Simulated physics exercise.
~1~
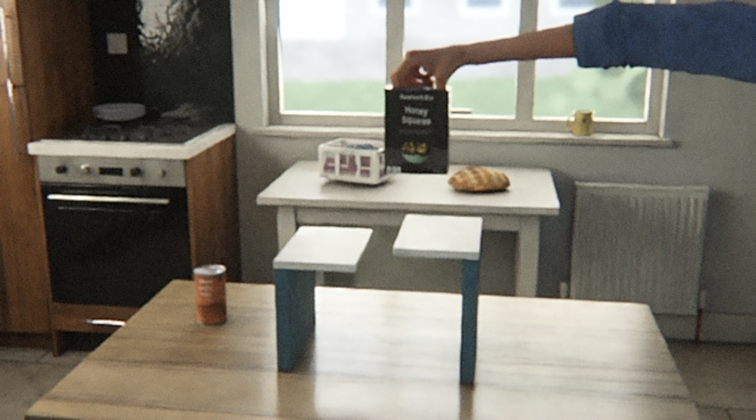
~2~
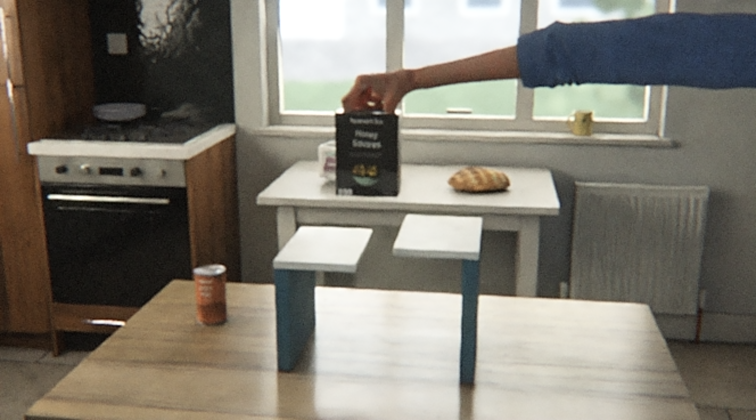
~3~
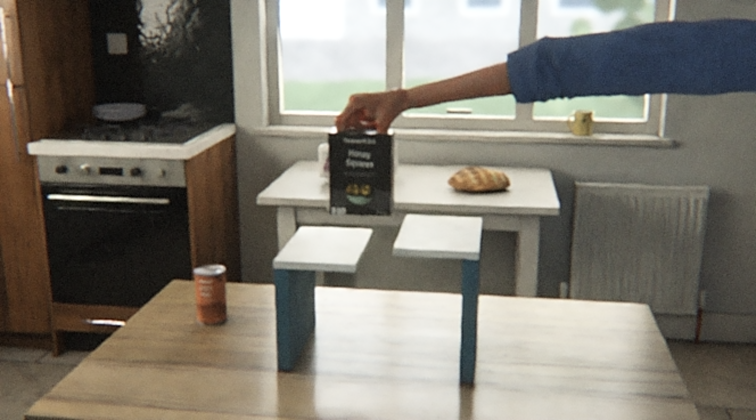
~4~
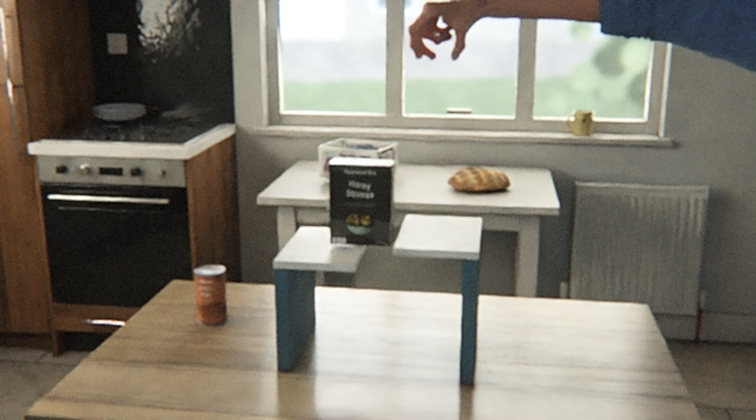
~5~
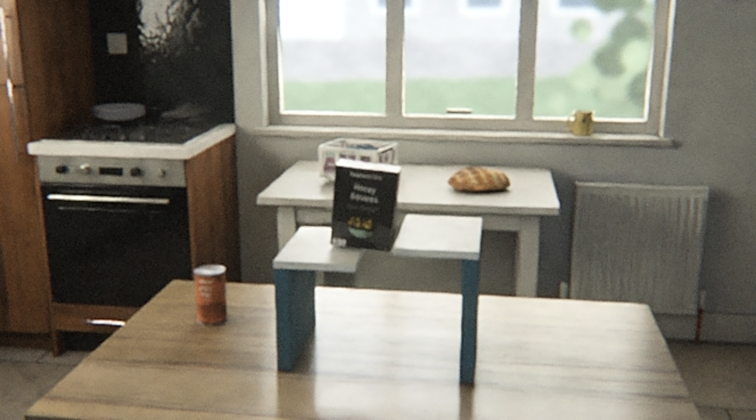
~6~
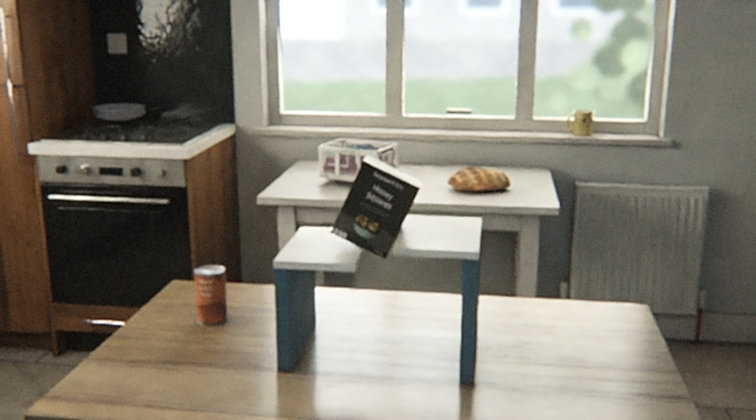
A hand lowers a black packet over two ledges and lets go, and it tilts rightward.
